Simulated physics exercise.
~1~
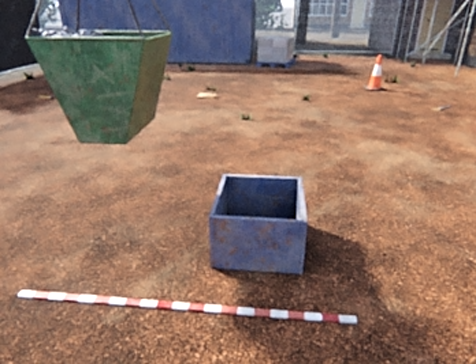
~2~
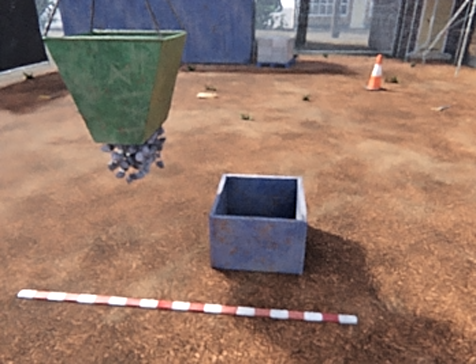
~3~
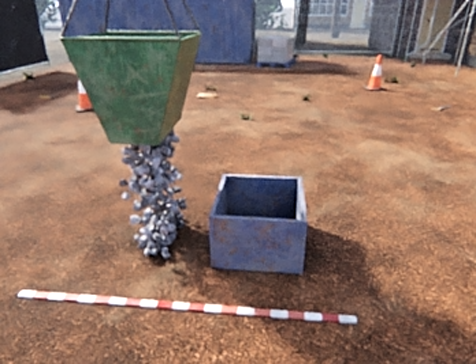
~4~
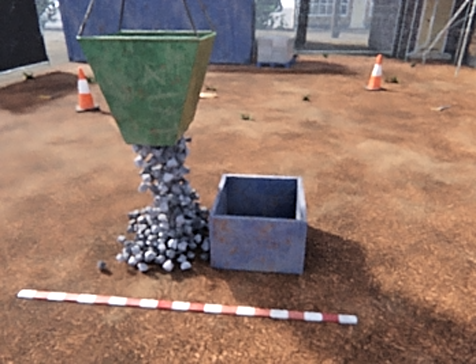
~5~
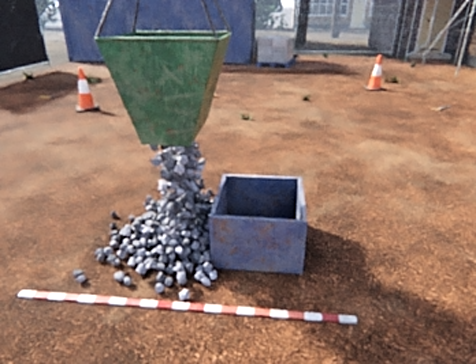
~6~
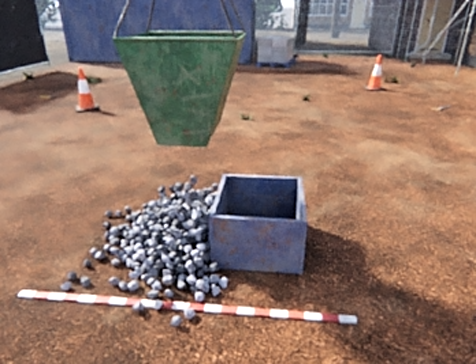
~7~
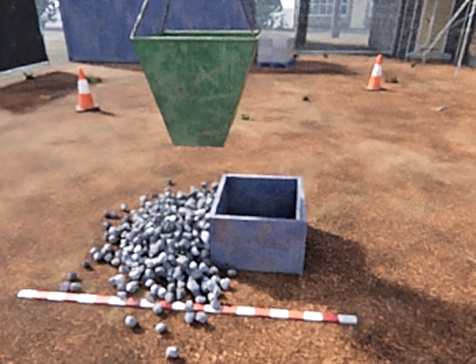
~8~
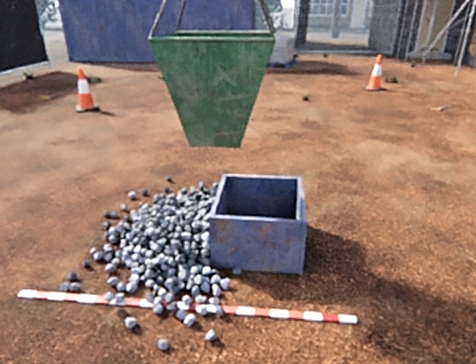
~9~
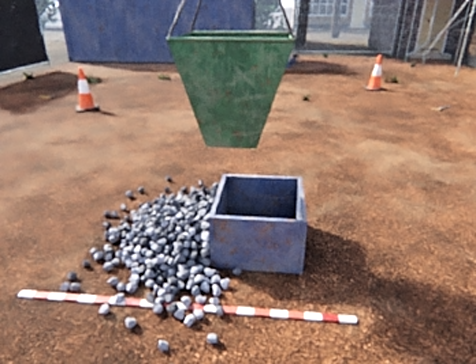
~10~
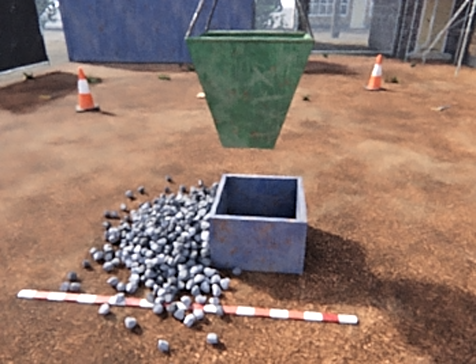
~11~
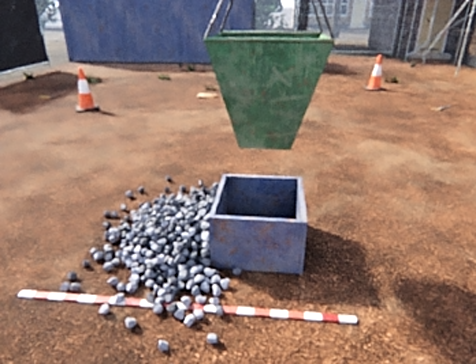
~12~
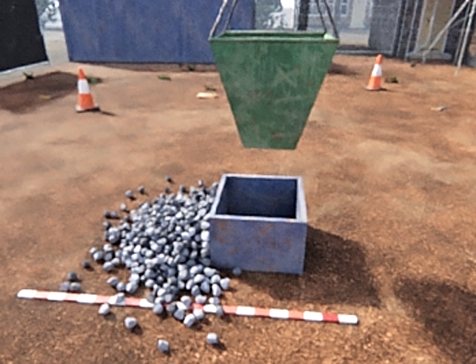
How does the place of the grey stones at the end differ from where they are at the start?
At the start the stones are out of sight inside the green skip hanging at the upper left. At the end they lie on the ground in a heap, mostly left of the blue bin, with a few scattered around the striped staff.
